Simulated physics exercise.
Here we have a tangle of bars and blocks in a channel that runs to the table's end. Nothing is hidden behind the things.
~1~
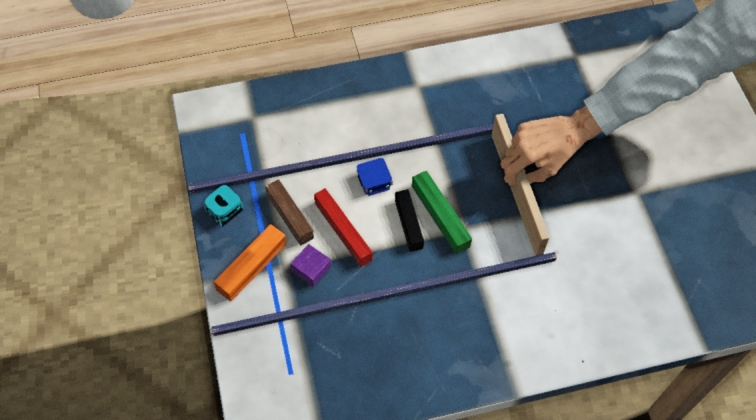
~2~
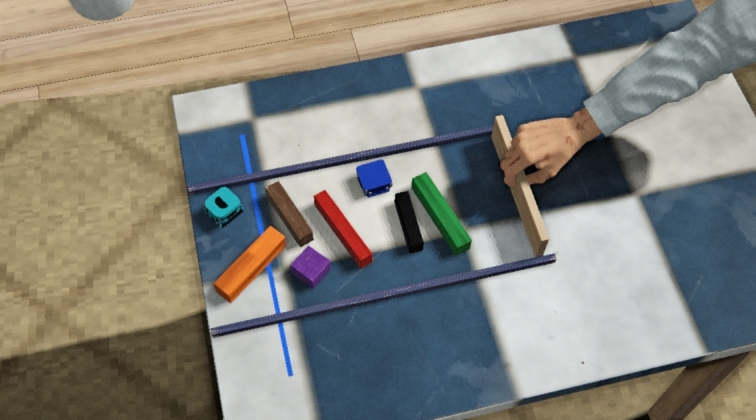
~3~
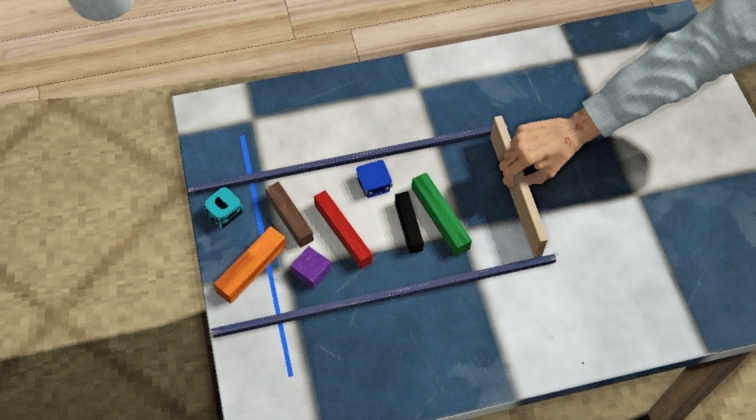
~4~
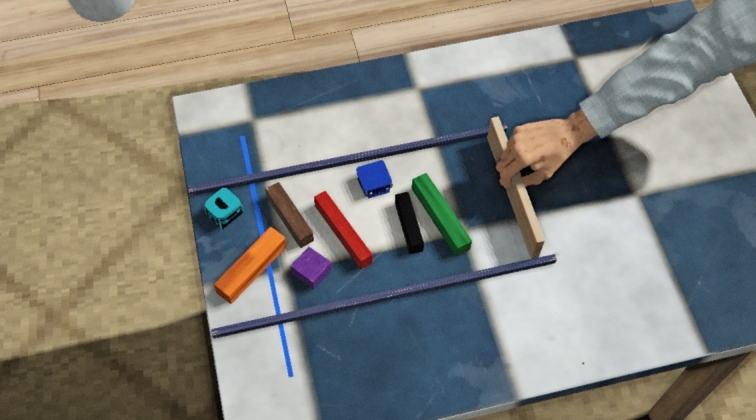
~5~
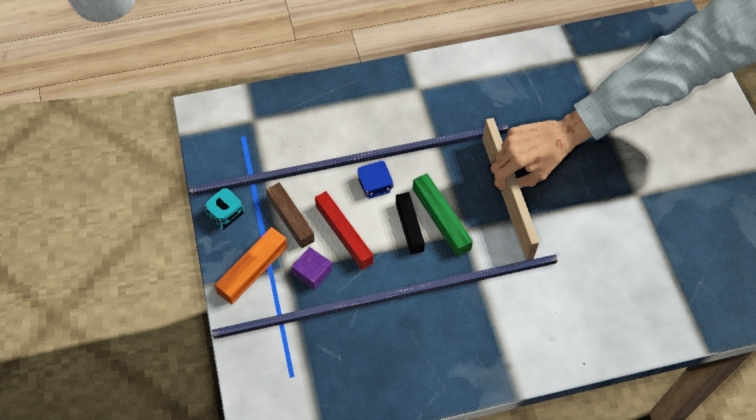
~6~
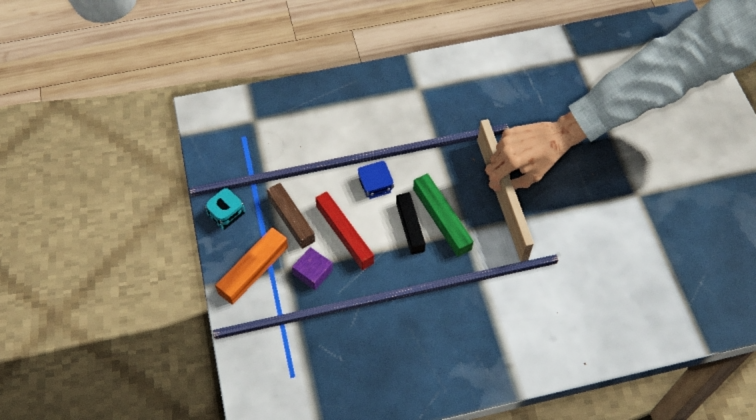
A hand held a wooden board upright across a channel of colored bars and blocks on a checkered table, then slid it slightly left, while the scattered pieces stayed where they were.
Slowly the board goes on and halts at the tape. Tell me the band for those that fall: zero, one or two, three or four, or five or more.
Here the number that fall off is one or two.
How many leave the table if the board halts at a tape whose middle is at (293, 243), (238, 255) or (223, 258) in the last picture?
The counts: 0, 5 and 6.
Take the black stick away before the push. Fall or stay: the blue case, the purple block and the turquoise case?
The blue case does not fall; the purple block remains up; the turquoise case goes over.
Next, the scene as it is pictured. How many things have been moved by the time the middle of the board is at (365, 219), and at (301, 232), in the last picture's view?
By then 5, and 8.
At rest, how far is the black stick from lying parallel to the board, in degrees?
About 0°.
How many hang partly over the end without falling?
That would be 1.
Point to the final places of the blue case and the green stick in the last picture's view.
The blue case stops around (236, 202); the green stick around (259, 253).
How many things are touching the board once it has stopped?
2 of them.
Soon after, none off yet; turquoise case at rest near (225, 209); orange stick at rest near (252, 266); brown bar at rest near (291, 215).
After that, none off yet; turquoise case at rest near (225, 209); orange stick moving near (244, 269); brown bar displaced a little near (281, 217).
In the end, the number that fall off is one or two; gone, orange stick and turquoise case.
